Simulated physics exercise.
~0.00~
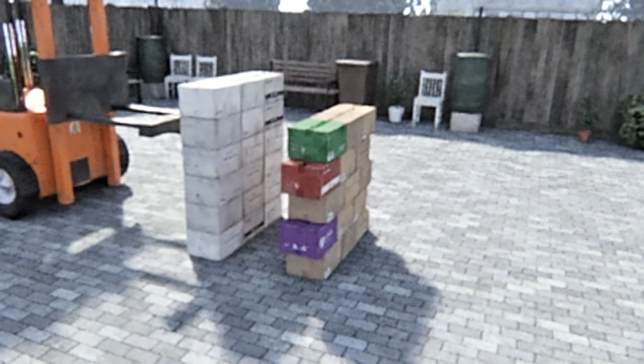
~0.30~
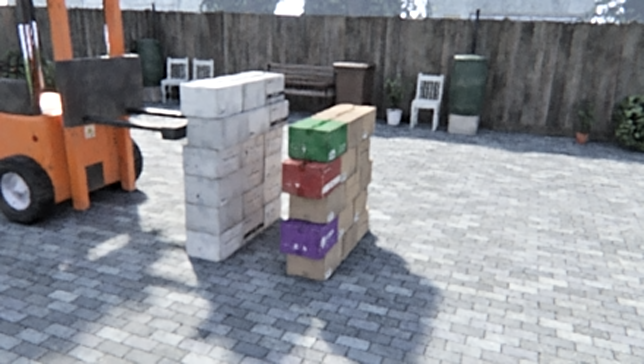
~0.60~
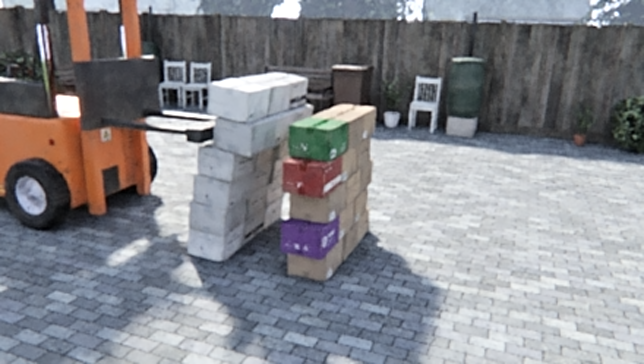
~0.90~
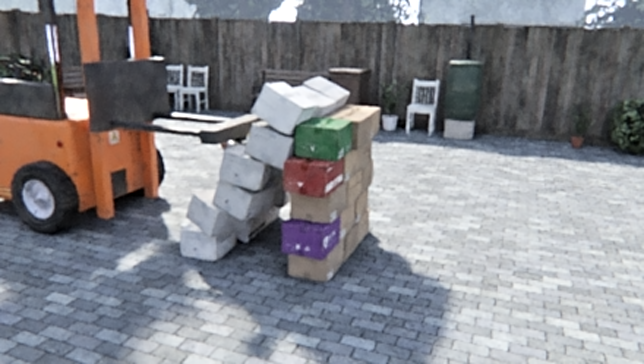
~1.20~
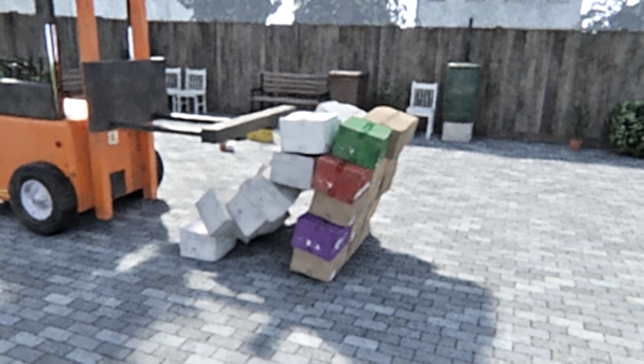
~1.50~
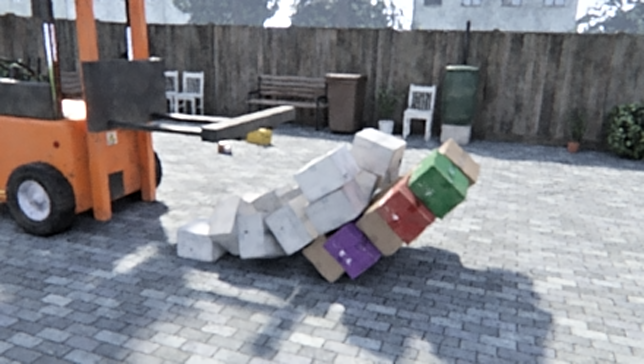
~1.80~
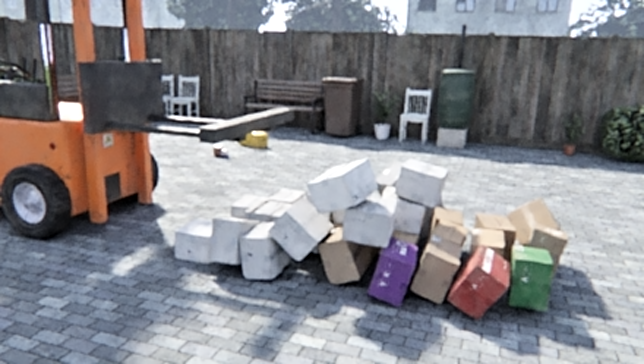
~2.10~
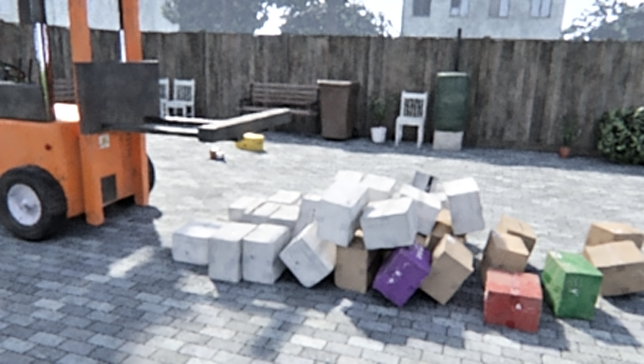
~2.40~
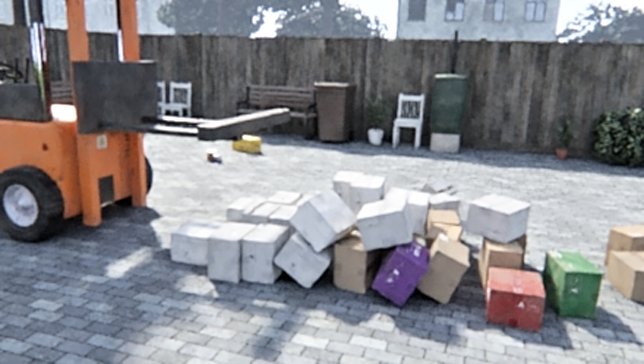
In the video, an orange forklift pushes a beam rightward into a stack of white cartons, which topples against a brown stack containing green, red and purple cartons. Both collapse to the right, and the cartons end up scattered across the paving as the forklift stands still.
